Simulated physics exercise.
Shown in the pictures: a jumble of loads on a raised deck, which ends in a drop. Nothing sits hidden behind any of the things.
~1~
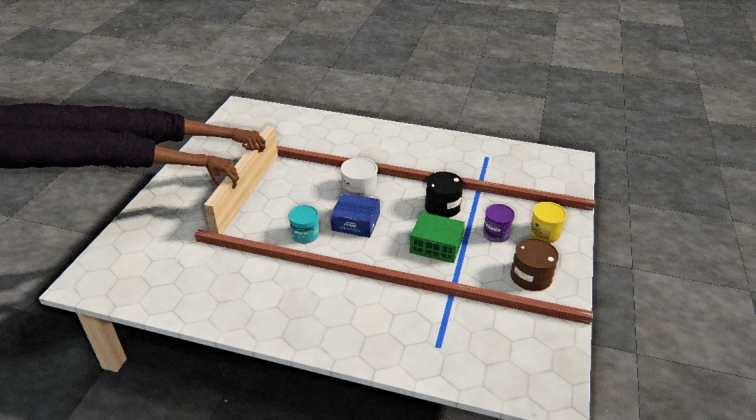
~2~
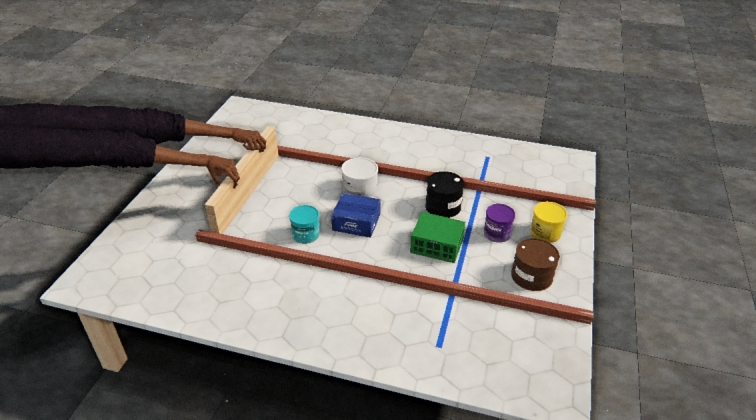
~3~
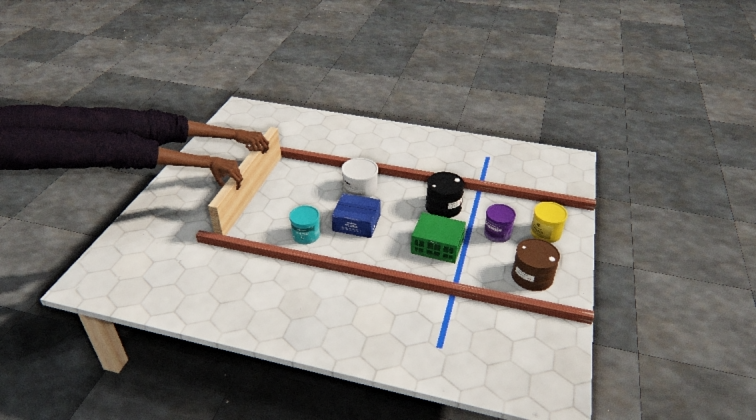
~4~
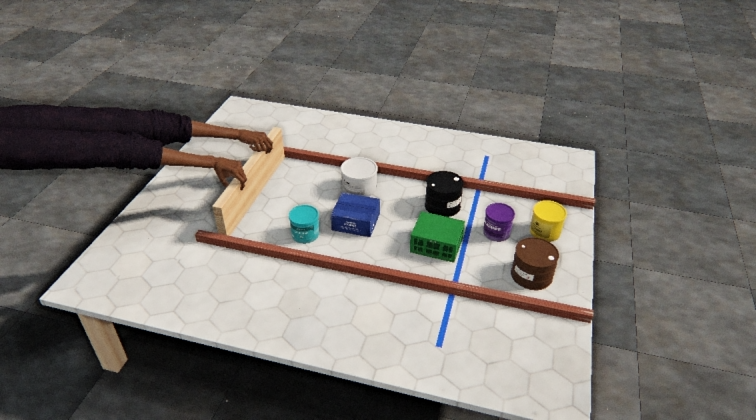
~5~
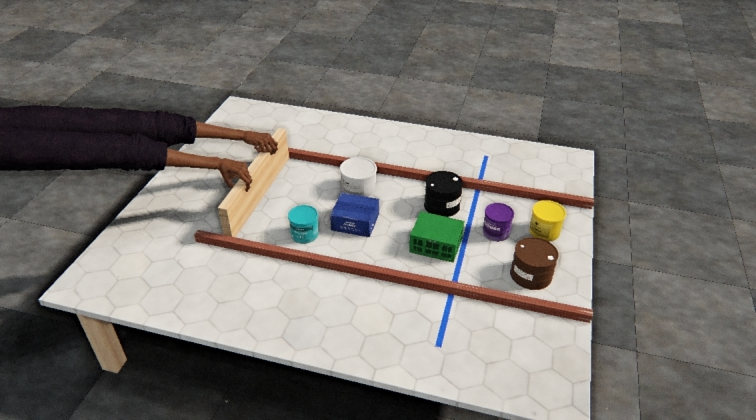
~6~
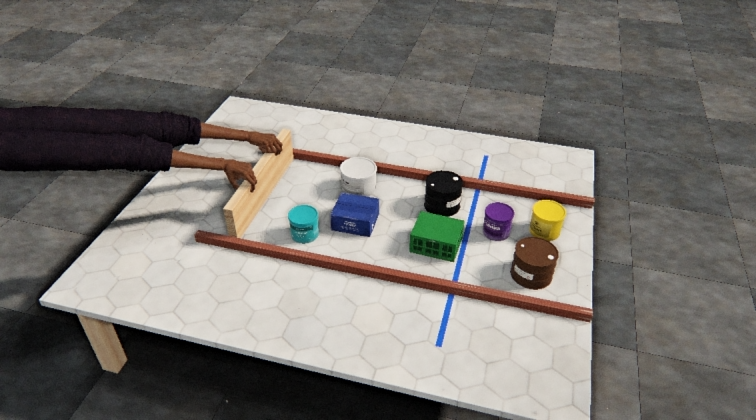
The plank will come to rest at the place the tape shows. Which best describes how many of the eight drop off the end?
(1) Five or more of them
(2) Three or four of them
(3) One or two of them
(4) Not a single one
Not a single one (4).
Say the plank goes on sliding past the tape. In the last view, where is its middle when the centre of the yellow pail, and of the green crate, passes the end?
Approx. (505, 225) for the first, approx. (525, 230) for the second.
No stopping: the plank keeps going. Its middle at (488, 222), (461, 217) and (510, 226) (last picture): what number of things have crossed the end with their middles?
Taking the three positions in turn, the counts come to 1, 0 and 2.
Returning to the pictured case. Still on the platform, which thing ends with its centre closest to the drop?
It's the brown canister that ends nearest.
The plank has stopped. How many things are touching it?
Total: 3.
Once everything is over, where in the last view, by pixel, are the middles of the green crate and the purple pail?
I'd put one close to (530, 254) and the other close to (525, 229).
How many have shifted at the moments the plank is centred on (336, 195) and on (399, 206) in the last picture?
Tally: 2; 5.
A little later, none off yet; yellow pail at rest near (547, 221); brown canister at rest near (534, 263); purple pail at rest near (498, 222).
Next, none off yet; yellow pail at rest near (547, 221); brown canister at rest near (534, 263); purple pail moving near (501, 224).
When it is over, the number that fall off is zero.
